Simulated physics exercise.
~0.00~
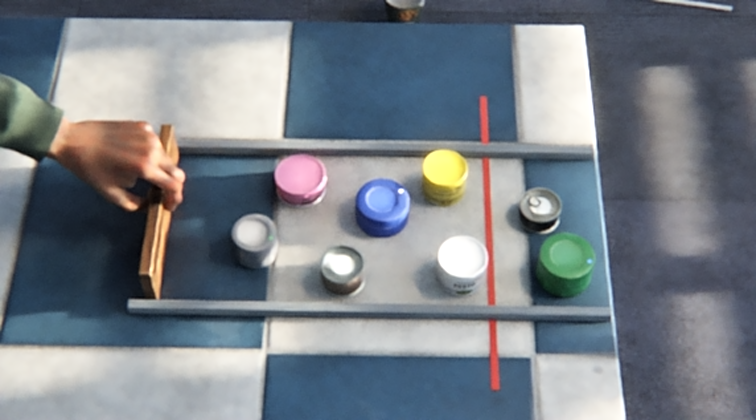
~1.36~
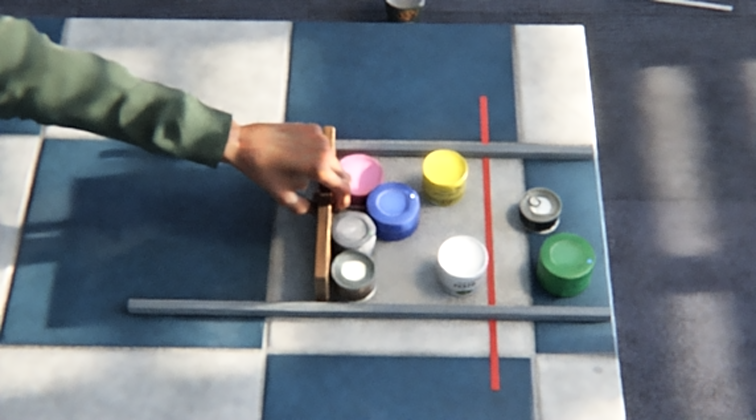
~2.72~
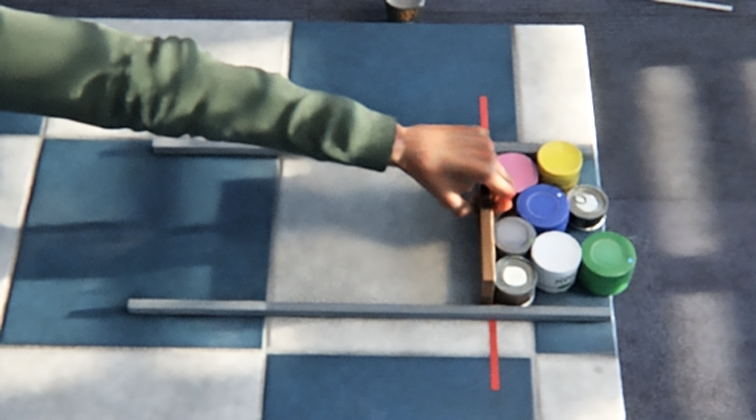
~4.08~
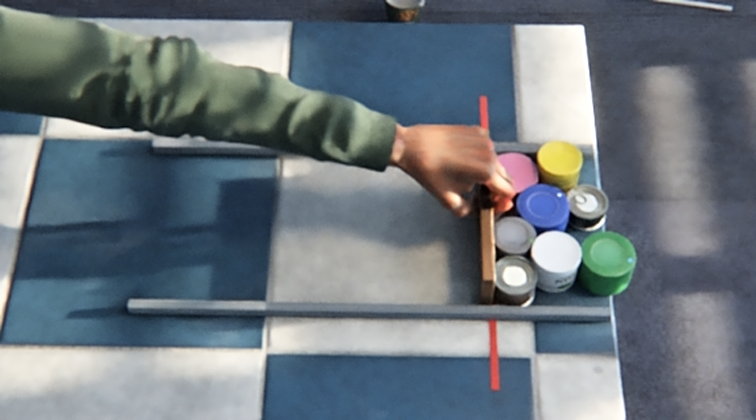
A hand in a green sleeve pushes an upright wooden board to the right along a channel between two grey rails on a blue and white checked table, seen from above. Ahead of it stand small pots and tins, with pink, blue and grey ones nearer the board and yellow, white, green and dark ones farther right. The board gathers the nearest pots, then drives the whole group together past a red tape line toward the table's right end. It stops at the tape and stays there, with the pots packed tightly at the edge and none fallen.
